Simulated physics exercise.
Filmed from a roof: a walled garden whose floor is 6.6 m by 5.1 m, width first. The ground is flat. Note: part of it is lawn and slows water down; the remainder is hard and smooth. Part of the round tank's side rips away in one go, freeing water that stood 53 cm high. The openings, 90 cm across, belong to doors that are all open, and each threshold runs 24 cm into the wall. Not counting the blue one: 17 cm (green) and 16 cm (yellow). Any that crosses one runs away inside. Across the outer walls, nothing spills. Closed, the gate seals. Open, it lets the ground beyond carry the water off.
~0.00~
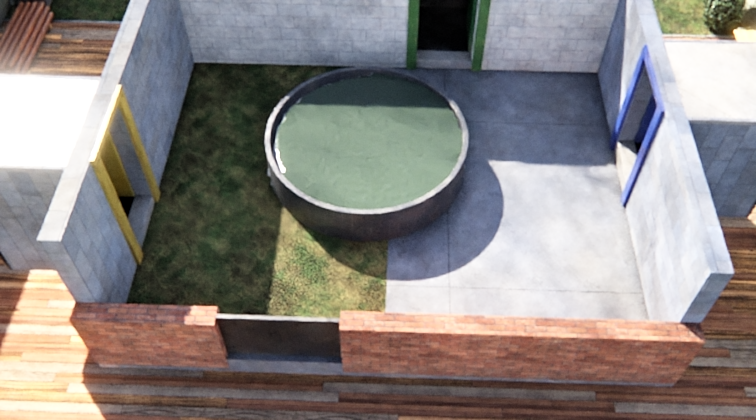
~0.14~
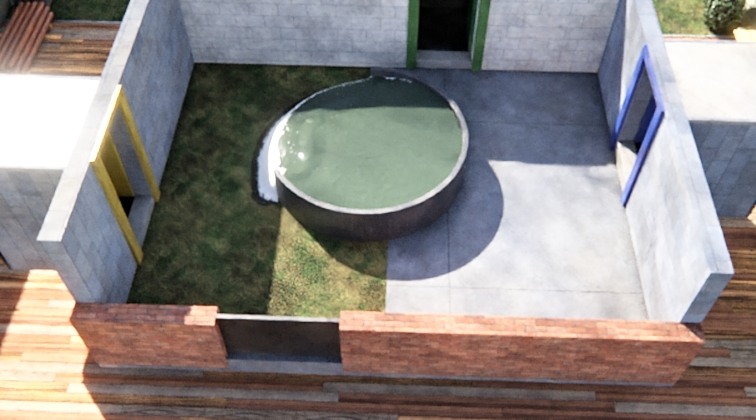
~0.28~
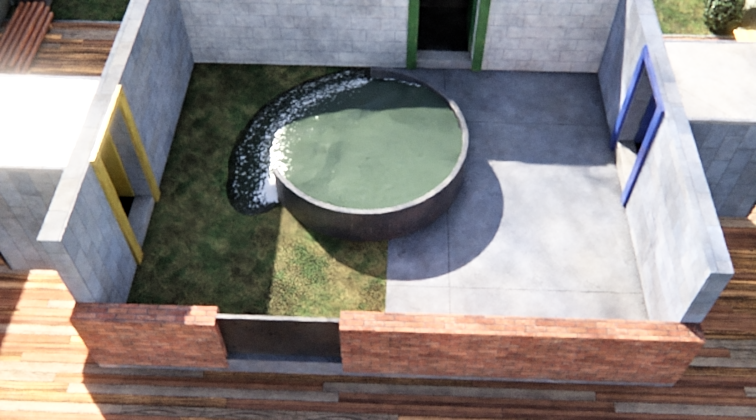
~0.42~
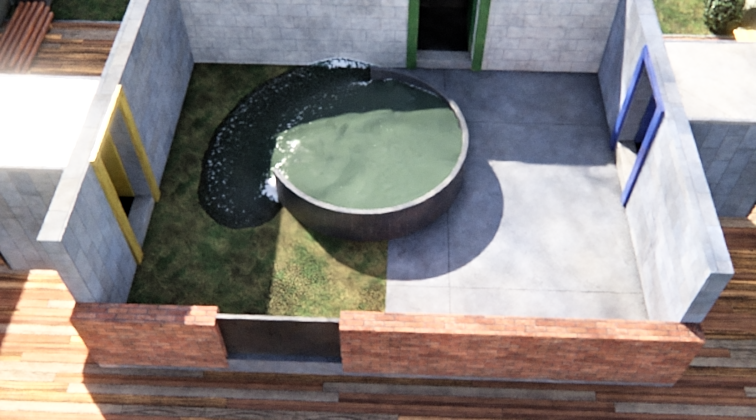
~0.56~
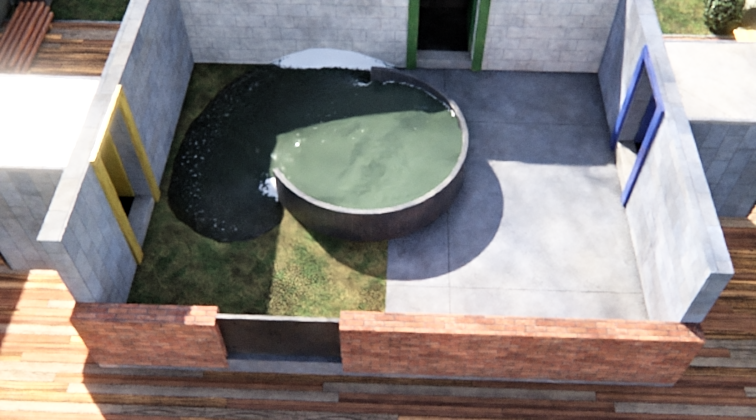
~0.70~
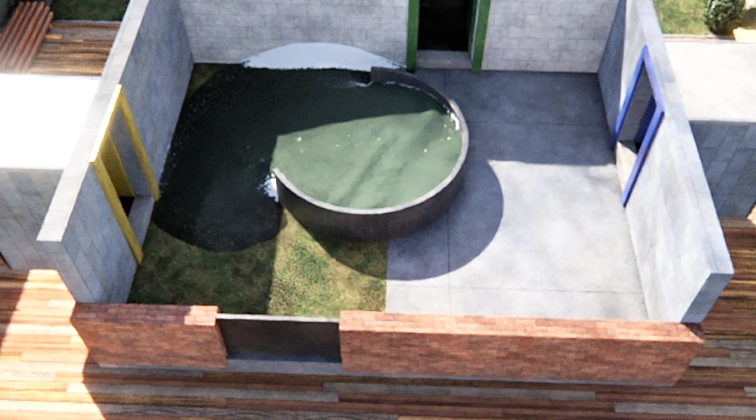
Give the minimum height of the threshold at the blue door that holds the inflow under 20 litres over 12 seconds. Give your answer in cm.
6 cm.
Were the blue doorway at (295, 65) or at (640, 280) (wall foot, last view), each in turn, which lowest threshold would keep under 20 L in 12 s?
First place around 26 cm, second around 10.5 cm.
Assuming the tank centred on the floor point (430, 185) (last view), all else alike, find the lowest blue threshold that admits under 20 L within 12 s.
Some 7.5 cm.
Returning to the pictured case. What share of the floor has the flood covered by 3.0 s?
Wet: Close to 50 %.
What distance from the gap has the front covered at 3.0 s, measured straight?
The front sits around 4.8 m out.
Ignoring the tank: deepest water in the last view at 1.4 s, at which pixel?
About (206, 64).
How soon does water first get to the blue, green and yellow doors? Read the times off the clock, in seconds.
It reaches blue at 4.5 s, green at 1.0 s, and yellow at 0.8 s.
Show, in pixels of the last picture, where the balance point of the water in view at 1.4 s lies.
(317, 143) or so.
After 1.4 s water covers 30 % of the floor, deepest (46 cm) near (206, 64); it has not reached the blue door.
After 3.0 s water covers 50 % of the floor, deepest (33 cm) near (206, 64); it has not reached the blue door.
After 12.0 s water covers 100 % of the floor, deepest (17 cm) near (447, 70); 8 cm at the blue door, 0 litres in over its 23 cm threshold.
At the blue door as built, the water arrived by 4.3 s and peaked near 10 cm at 10.4 s.
Run again over the same 12 s with other heights there, 32 litres in over 5 cm, 12 litres over 7 cm. The limit of 20 litres is kept from about 6 cm up.
